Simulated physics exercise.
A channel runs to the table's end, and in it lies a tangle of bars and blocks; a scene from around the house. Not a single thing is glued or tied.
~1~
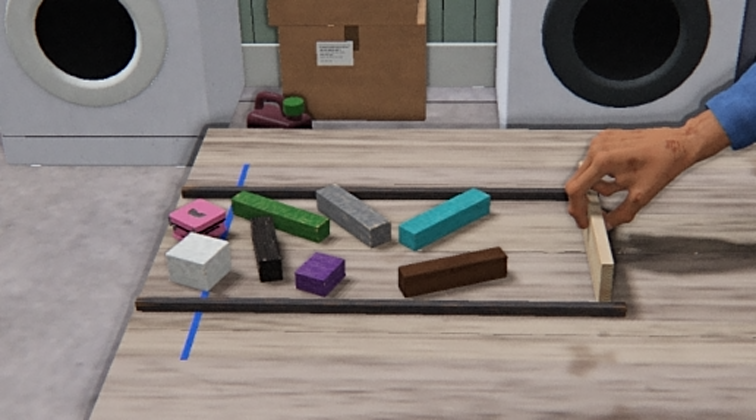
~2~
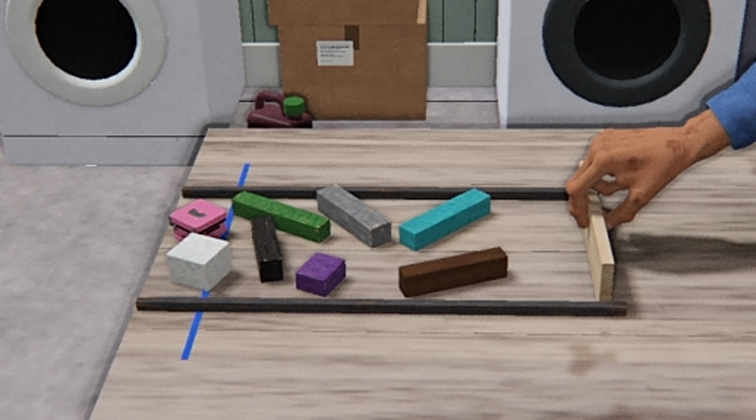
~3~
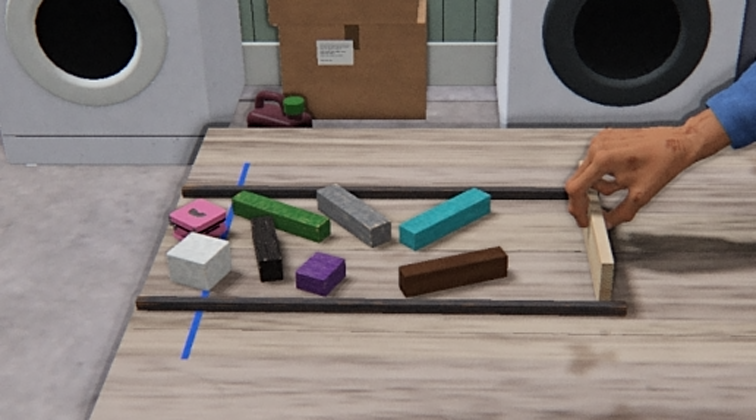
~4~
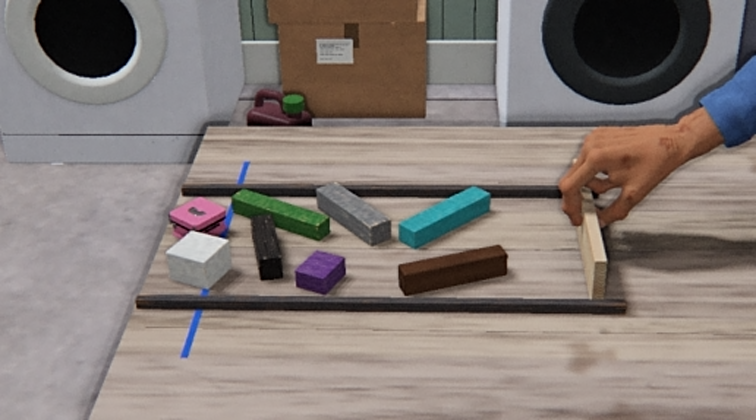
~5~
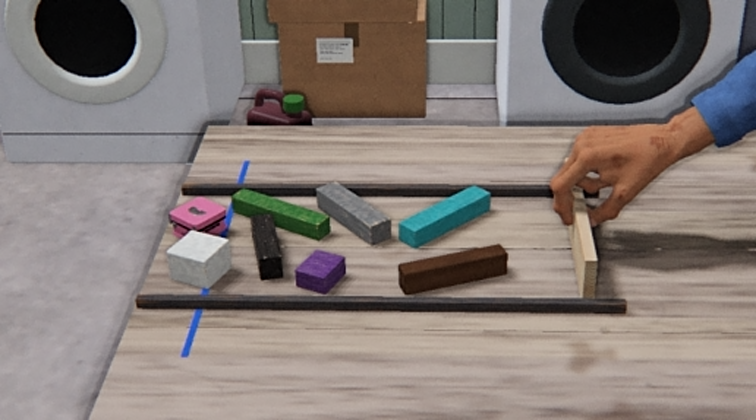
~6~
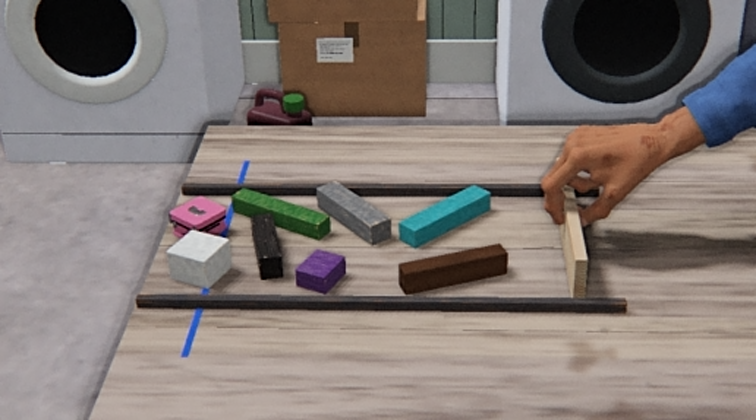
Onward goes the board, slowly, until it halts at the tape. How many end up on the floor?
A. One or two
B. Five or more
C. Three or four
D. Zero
Option C: Three or four.
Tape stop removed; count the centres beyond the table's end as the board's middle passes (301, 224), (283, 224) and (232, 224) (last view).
0; 0; 3.
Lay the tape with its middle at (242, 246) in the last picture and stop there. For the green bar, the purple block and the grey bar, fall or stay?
Starting with the green bar, it keeps its place, then the purple block keeps its place, then the grey bar keeps its place.
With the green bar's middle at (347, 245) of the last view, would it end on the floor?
If so, it stays where it is.
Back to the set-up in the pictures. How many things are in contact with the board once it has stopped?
It touches 2.
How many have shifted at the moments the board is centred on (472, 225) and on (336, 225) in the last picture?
Up to then 2, and up to the other point 6.
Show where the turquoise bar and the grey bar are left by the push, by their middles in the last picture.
In the last picture the turquoise bar sits at (213, 222) while the grey bar sits at (192, 212).
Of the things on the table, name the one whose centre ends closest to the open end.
That is the green bar.
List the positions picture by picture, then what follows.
In the first picture, pink case (199, 224); white block (199, 262); black bar (266, 249); board (594, 230); tape (220, 248).
In the second picture, white block (200, 262); board (594, 229).
In the third picture, black bar (267, 248); brown stick (453, 272).
In the fourth picture, pink case (199, 223); green bar (280, 215).
In the fifth picture, white block (200, 259); turquoise bar (446, 216).
In the sixth picture, pink case (199, 222); white block (200, 259); black bar (267, 246); board (570, 226); tape (220, 245).
Early on, none off yet; pink case at rest near (199, 222); white block at rest near (200, 259); black bar at rest near (267, 246).
A while later, none off yet; pink case travelled about its own width near (177, 216); white block travelled about its own width near (151, 262); black bar travelled about its own width near (187, 247).
Finally, the number that fall off is three or four; lost, black bar, white block and pink case.
